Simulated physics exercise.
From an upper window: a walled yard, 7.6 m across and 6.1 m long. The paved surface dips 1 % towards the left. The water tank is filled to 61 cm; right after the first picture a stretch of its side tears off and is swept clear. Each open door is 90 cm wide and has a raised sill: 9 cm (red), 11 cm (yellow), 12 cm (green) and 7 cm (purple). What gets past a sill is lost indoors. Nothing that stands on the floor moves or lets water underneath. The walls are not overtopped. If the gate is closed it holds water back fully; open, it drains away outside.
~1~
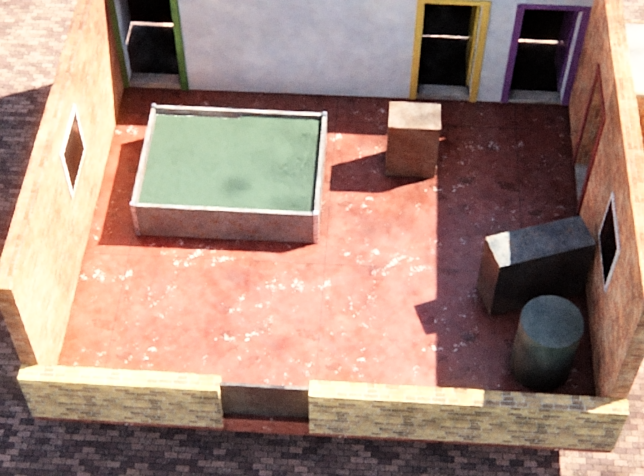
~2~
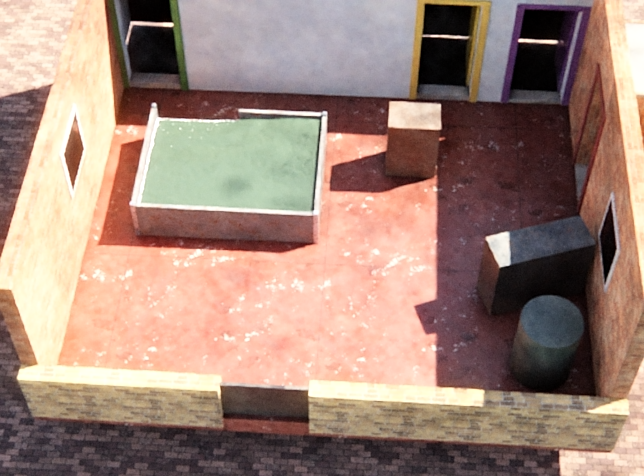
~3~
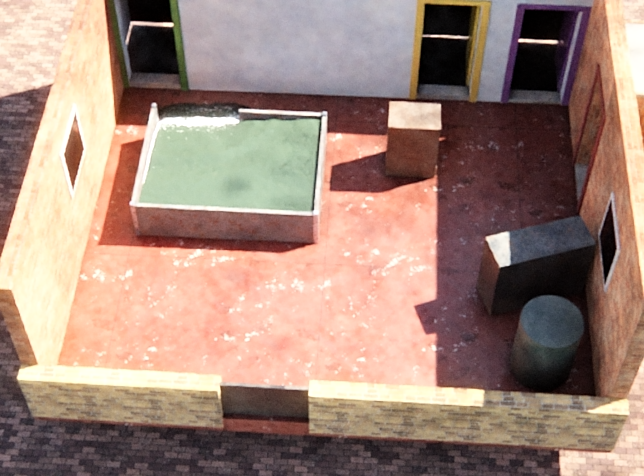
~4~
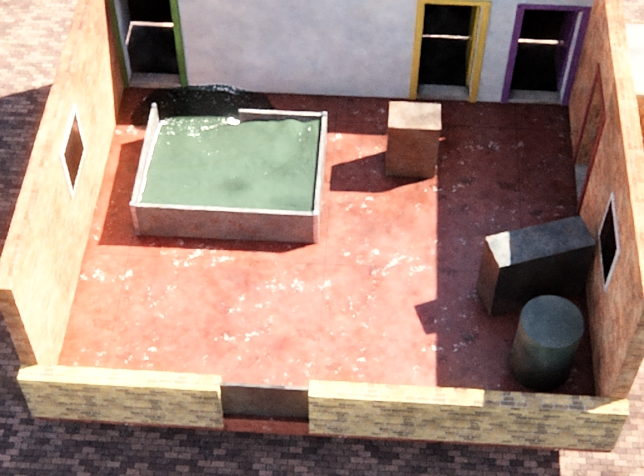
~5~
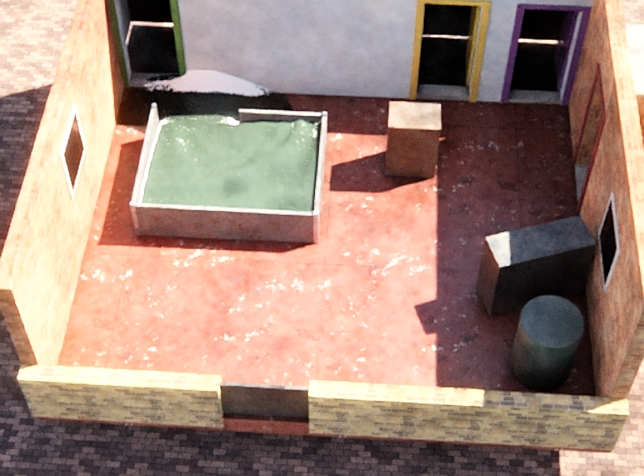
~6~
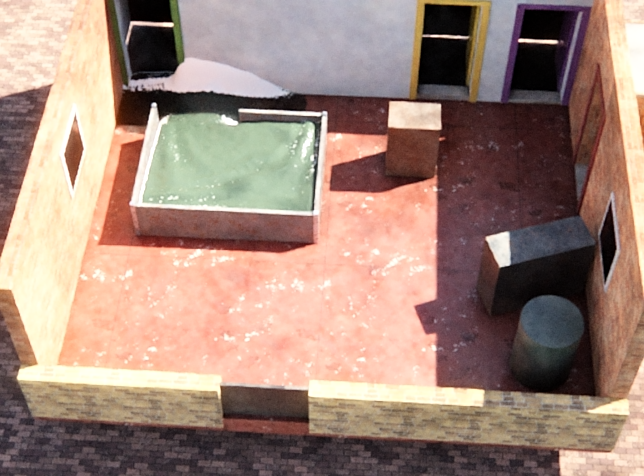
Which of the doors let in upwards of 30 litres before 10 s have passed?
Within that time: At the red door it keeps below the limit; at the yellow door it does not reach the limit; at the green door it passes the limit; at the purple door it passes the limit.
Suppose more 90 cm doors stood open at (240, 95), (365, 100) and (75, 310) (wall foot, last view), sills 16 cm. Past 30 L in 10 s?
In that order: Over, below, not over.
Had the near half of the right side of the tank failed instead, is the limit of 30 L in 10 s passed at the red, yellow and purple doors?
Against that limit: Red over, yellow under, purple over.
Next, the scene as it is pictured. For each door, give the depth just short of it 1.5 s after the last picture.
In cm: Red 0, yellow 4, green 41, purple 0.
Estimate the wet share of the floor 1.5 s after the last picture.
Near 20 per cent is wet.
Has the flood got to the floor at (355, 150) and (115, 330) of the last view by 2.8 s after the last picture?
In turn: Under water, wet.
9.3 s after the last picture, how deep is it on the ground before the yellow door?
Some 5.5 cm.
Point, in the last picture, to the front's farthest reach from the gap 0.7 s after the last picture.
Near (376, 103).
Then, 0.7 s after the last picture water covers 10 % of the floor and is deepest (55 cm) near (124, 93); red door not reached, yellow door not reached, green door 40 cm at the sill, 61 L in, purple door not reached.
Then, 1.5 s after the last picture water covers 20 % of the floor and is deepest (48 cm) near (124, 93); red door not reached, yellow door 4 cm at the sill, 0 L in, green door 41 cm at the sill, 227 L in, purple door not reached.
Then, 2.8 s after the last picture water covers 40 % of the floor and is deepest (34 cm) near (124, 93); red door 8 cm at the sill, 0 L in, yellow door 4 cm at the sill, 0 L in, green door 32 cm at the sill, 427 L in, purple door 5 cm at the sill, 0 L in.
Then, 5.3 s after the last picture water covers 65 % of the floor and is deepest (22 cm) near (122, 100); red door 8 cm at the sill, 4 L in, yellow door 4 cm at the sill, 0 L in, green door 22 cm at the sill, 595 L in, purple door 14 cm at the sill, 45 L in.
Then, 9.3 s after the last picture water covers 95 % of the floor and is deepest (12 cm) near (51, 394); red door 6 cm at the sill, 4 L in, yellow door 6 cm at the sill, 0 L in, green door 12 cm at the sill, 652 L in, purple door 8 cm at the sill, 75 L in.
